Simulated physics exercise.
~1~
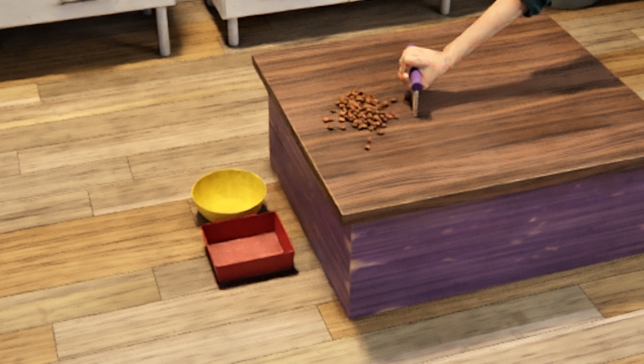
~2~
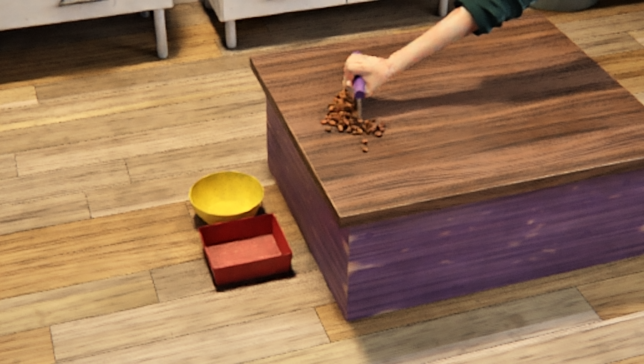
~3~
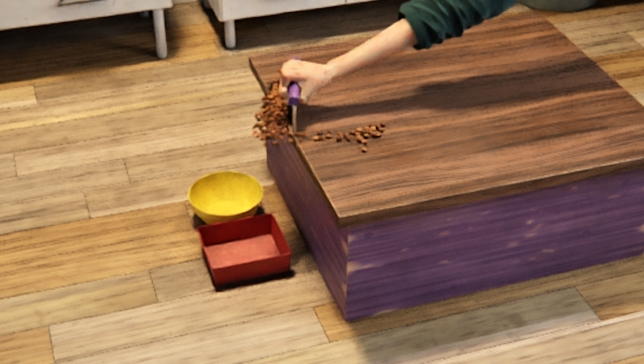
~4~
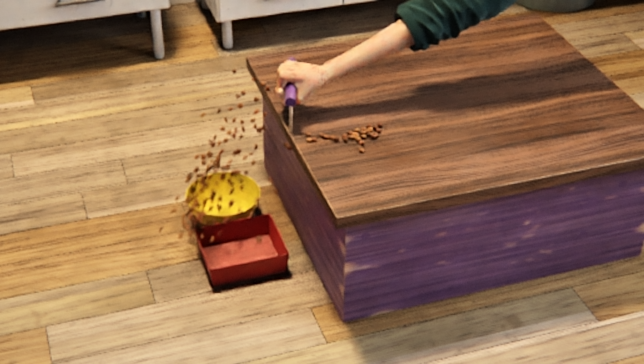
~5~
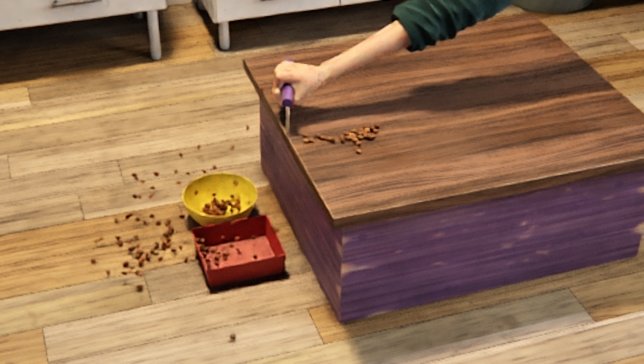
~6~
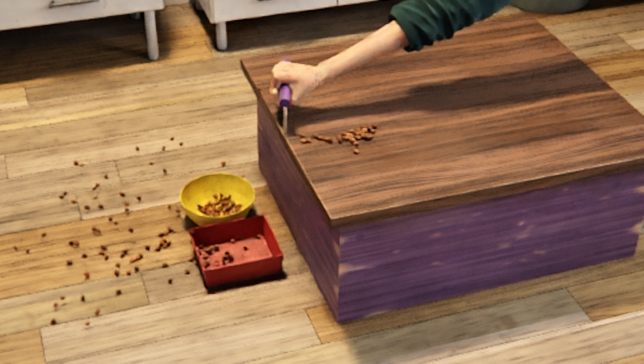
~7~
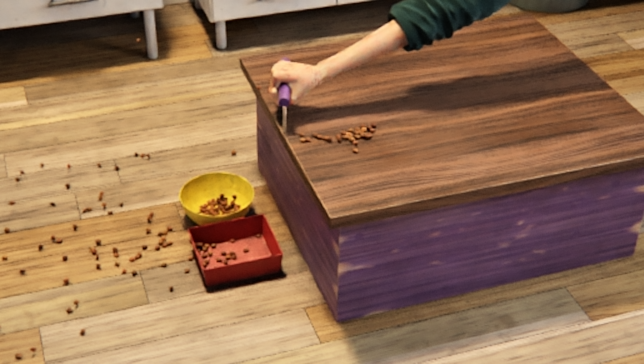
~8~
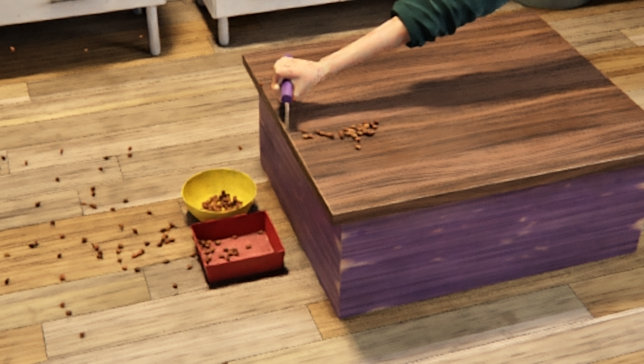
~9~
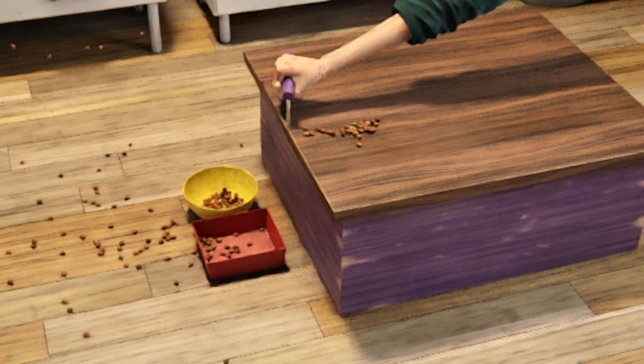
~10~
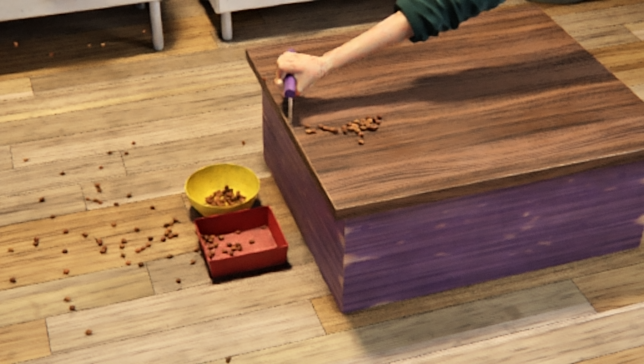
A hand scrapes brown kibble leftward off a table into two containers and onto the floor.
